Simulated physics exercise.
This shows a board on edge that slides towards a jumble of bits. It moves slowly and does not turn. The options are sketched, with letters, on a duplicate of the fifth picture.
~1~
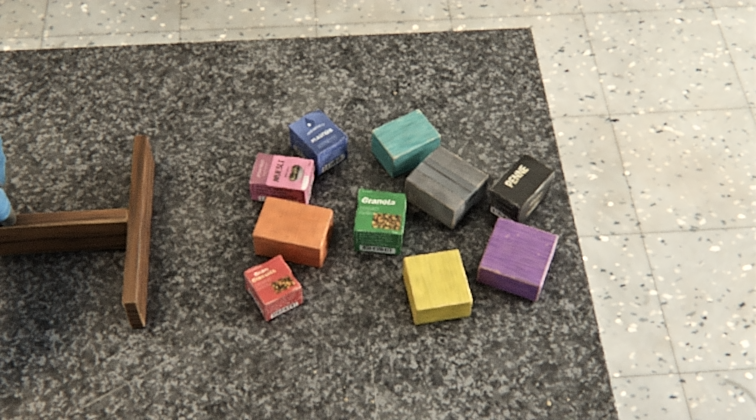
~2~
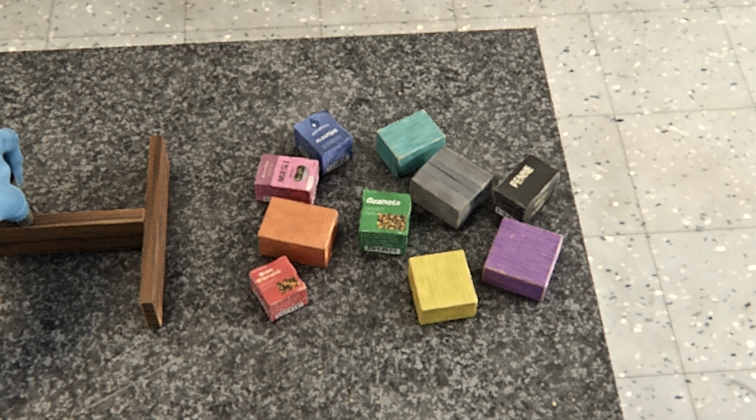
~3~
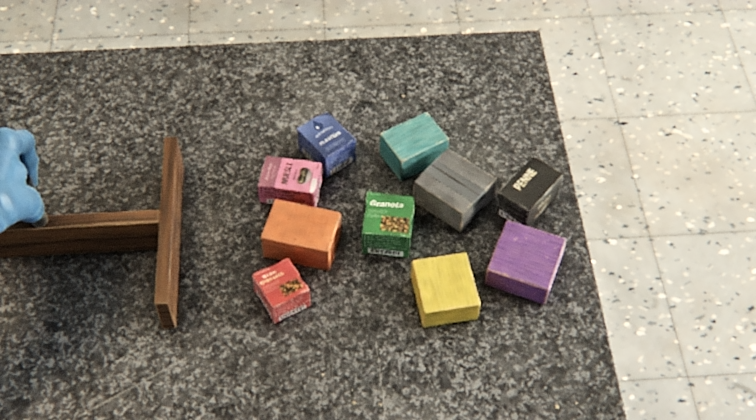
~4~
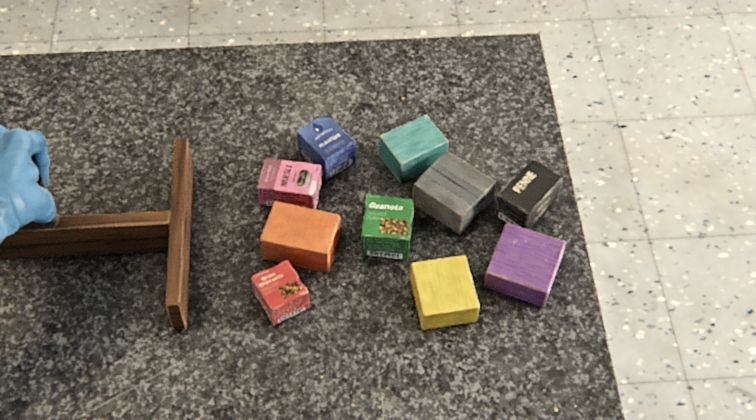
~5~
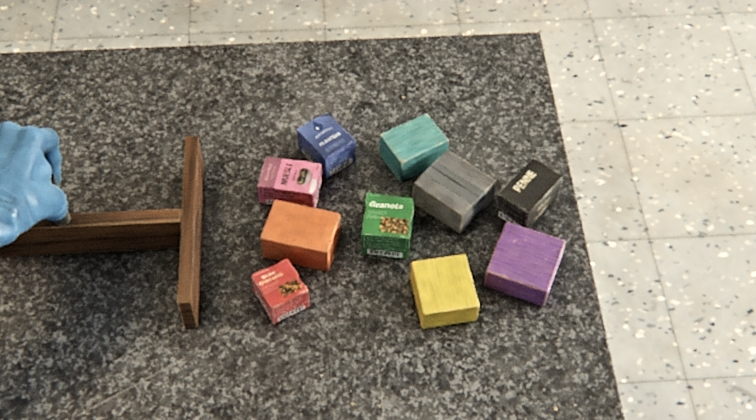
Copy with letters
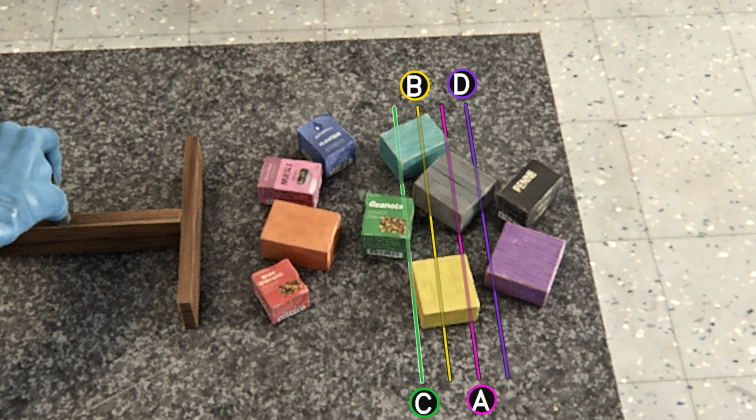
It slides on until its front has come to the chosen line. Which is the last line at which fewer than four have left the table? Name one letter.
D.
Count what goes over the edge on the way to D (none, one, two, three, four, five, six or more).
In all, two.
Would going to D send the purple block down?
Yes.
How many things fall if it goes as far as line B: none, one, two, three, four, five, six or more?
By then, none.
On the marked copy, A at (459, 230); B at (432, 231); C at (407, 232); D at (485, 228).
Following D. Soon after the start, board (296, 209); red packet (327, 295); blue box (333, 143).
Later, board (403, 204); black packet (551, 192); purple block (554, 265).
In the end, board (483, 200); black packet over the edge; purple block over the edge; two fallen.
As for the rest, A is within the limit but short; B is within the limit but short; C is within the limit but short.
